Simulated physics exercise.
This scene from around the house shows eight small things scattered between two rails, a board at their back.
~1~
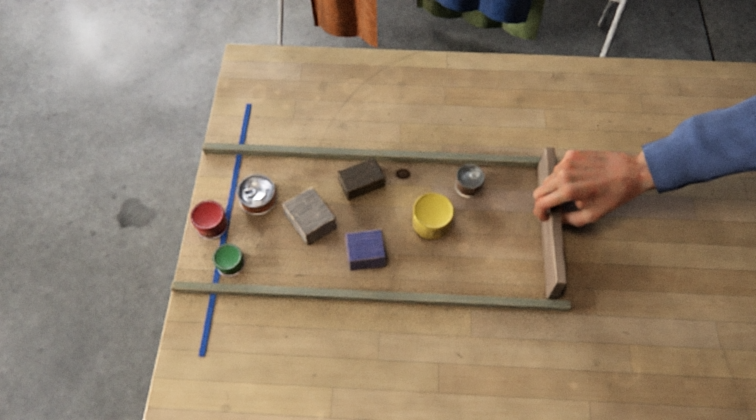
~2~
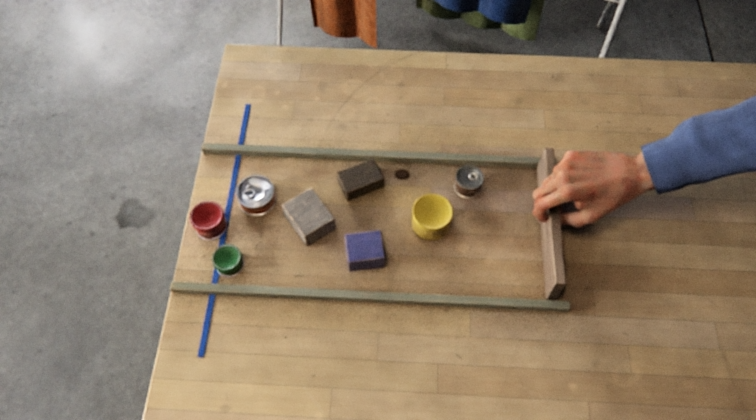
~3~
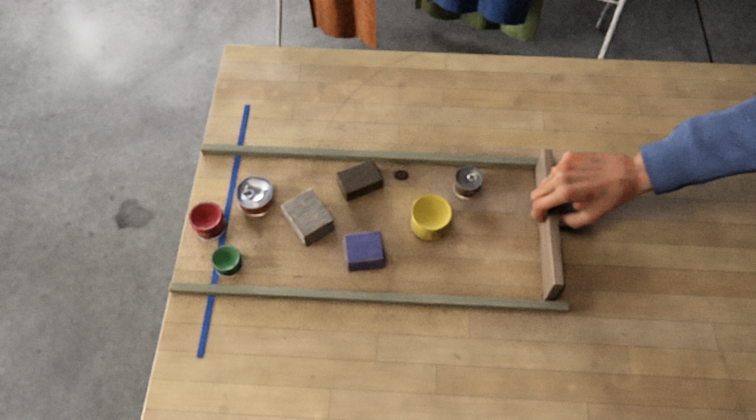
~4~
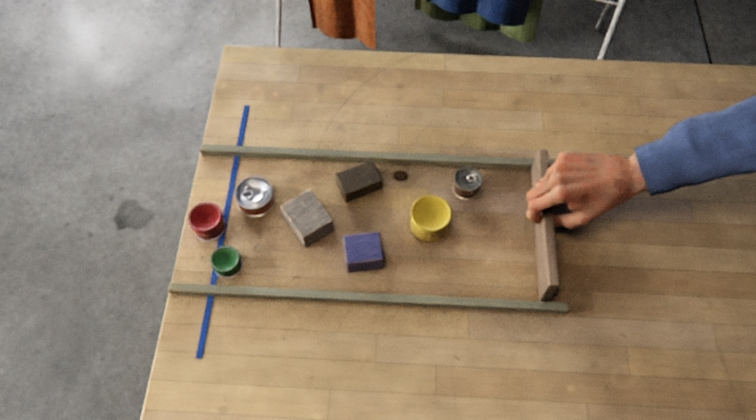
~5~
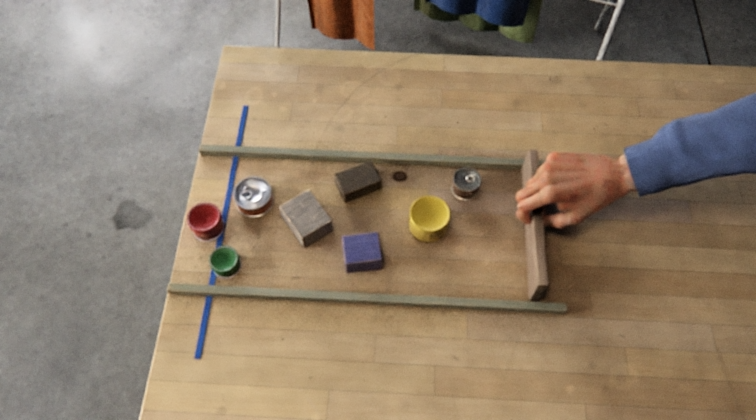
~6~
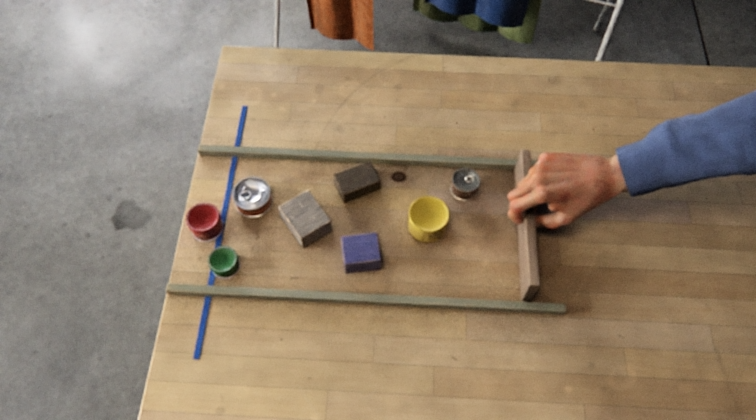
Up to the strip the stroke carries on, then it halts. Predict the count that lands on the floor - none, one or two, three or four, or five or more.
The count on the floor is five or more.
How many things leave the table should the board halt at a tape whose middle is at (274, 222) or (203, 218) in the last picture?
0 and 5.
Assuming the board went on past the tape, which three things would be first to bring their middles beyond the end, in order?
Sequence: Red pot, orange pot, grey block.
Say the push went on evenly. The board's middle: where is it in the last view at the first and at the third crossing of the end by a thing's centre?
At (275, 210) for the first, at (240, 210) for the third.
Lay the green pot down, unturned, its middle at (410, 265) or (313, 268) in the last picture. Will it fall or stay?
At the first spot it remains in place, and at the second it remains in place.
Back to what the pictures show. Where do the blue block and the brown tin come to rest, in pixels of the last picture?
Same order as the question: First (197, 246), second (216, 177).
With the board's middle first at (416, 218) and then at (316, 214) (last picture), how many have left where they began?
First 2 and then 6.
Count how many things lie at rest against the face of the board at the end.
Number: 3.
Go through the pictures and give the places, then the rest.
Red pot (210, 220); green pot (229, 260); orange pot (257, 195); board (551, 221); tape (228, 217), in the first picture.
Green pot (228, 261); brown tin (469, 182), in the second picture.
Orange pot (255, 196); board (548, 223), in the third picture.
Red pot (207, 222); black block (359, 181), in the fourth picture.
Green pot (225, 262); blue block (362, 253), in the fifth picture.
Red pot (205, 222); green pot (224, 263); orange pot (253, 197); board (526, 224); tape (223, 219), in the sixth picture.
A little later, none off yet; red pot at rest near (205, 222); green pot at rest near (224, 263); orange pot at rest near (253, 197).
Next, none off yet; red pot at rest near (205, 222); green pot at rest near (224, 263); orange pot shifted a little near (238, 193).
When it is over, the number that fall off is five or more; down, black block, grey block, orange pot, green pot and red pot.
